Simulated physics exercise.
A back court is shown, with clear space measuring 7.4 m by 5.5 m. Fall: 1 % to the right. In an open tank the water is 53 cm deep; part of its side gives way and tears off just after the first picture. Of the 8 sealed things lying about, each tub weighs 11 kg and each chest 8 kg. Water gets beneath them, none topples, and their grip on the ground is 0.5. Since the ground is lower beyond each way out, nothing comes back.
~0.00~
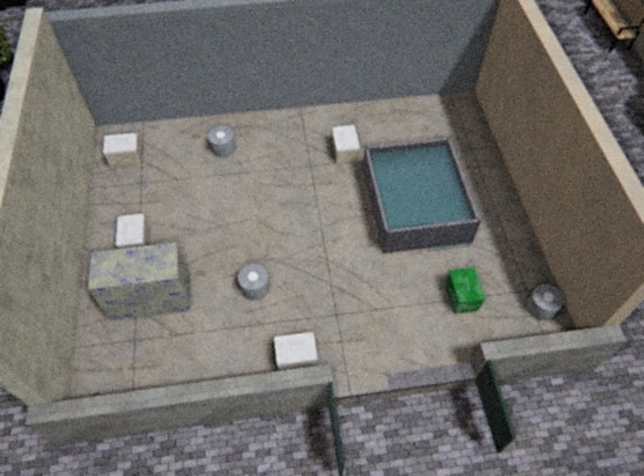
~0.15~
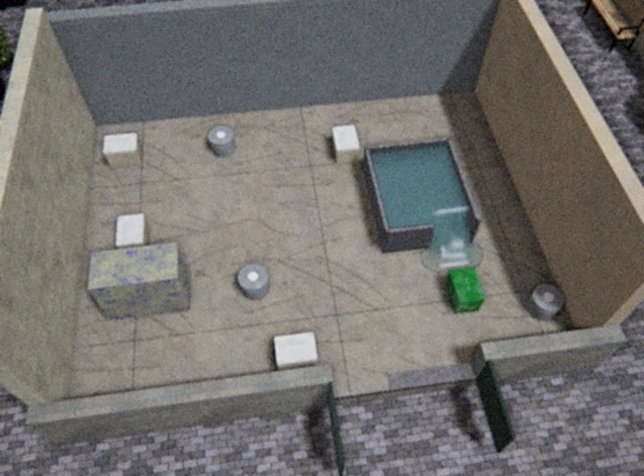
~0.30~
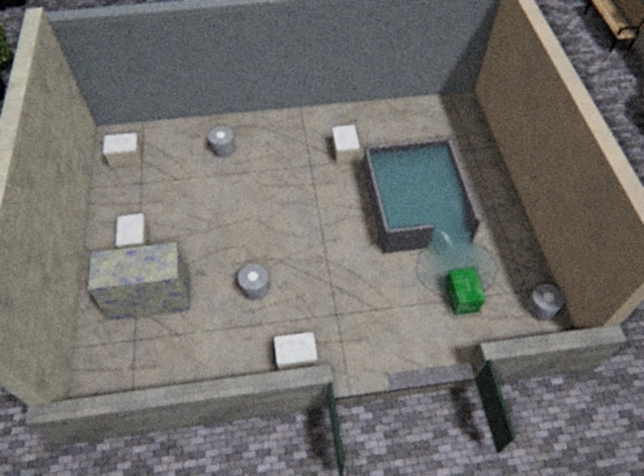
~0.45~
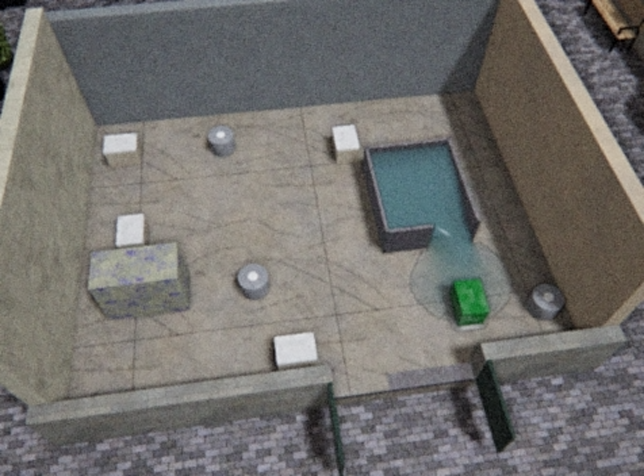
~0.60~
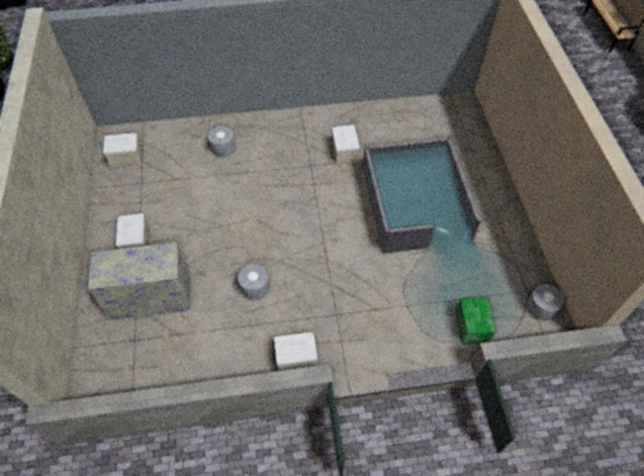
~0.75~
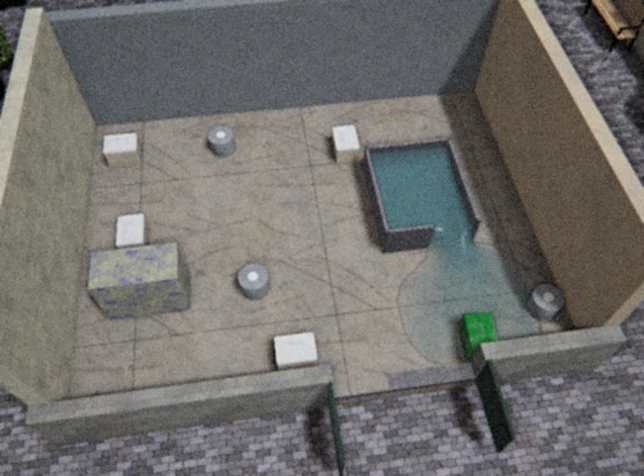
A tank's side breaks open and water spreads across the courtyard, pushing a green chest toward the gateway.
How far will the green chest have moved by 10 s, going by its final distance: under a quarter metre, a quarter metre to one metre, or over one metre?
It ends well away.
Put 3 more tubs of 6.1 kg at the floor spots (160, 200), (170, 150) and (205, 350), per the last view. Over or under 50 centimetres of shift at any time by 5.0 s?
One by one: Below the mark, below the mark, below the mark.
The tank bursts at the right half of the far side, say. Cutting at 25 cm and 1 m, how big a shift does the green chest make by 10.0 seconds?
In that scenario the green chest would have shifted only slightly.
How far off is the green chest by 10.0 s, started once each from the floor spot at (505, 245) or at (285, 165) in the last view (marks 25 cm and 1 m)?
First it is swept away, then it remains in place.
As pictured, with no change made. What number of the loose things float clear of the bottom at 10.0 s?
Total: 0.
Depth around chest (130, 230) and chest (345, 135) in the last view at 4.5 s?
Roughly 0 and 0 cm.
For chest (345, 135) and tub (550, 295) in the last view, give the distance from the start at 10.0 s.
Lab note - net shifts in order: 0 cm; 250 cm.
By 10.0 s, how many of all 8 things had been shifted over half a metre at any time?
2.
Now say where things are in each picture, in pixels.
In the first picture, the green chest at (467, 284) rests on the ground; 2.4 m2 under water; 0 of 8 have shifted.
In the second picture, the green chest at (467, 284), on the bottom; water covers 2.8 m2; 0 of 8 have shifted.
In the third picture, the green chest at (467, 285), on the bottom; 3.3 m2 under water; 0 of 8 have shifted.
In the fourth picture, the green chest at (472, 296) rests on the ground, 21 cm from its start; water covers 4.0 m2; 1 of 8 have shifted.
In the fifth picture, the green chest at (478, 315) rests on the ground, 51 cm from its start; 4.8 m2 under water; 1 of 8 have shifted.
In the sixth picture, the green chest at (482, 331) rests on the ground, 76 cm from its start; water covers 5.7 m2; 1 of 8 have shifted.
After 2.0 s the green chest is near (459, 336), 0.9 m from its start, afloat; 0 of 8 are out; 2 afloat.
After 4.5 s the green chest has gone out; 1 of 8 are out; 1 afloat.
After 7.0 s the green chest has gone out; 1 of 8 are out; 0 afloat.
After 10.0 s the green chest has gone out; 1 of 8 are out; 0 afloat.
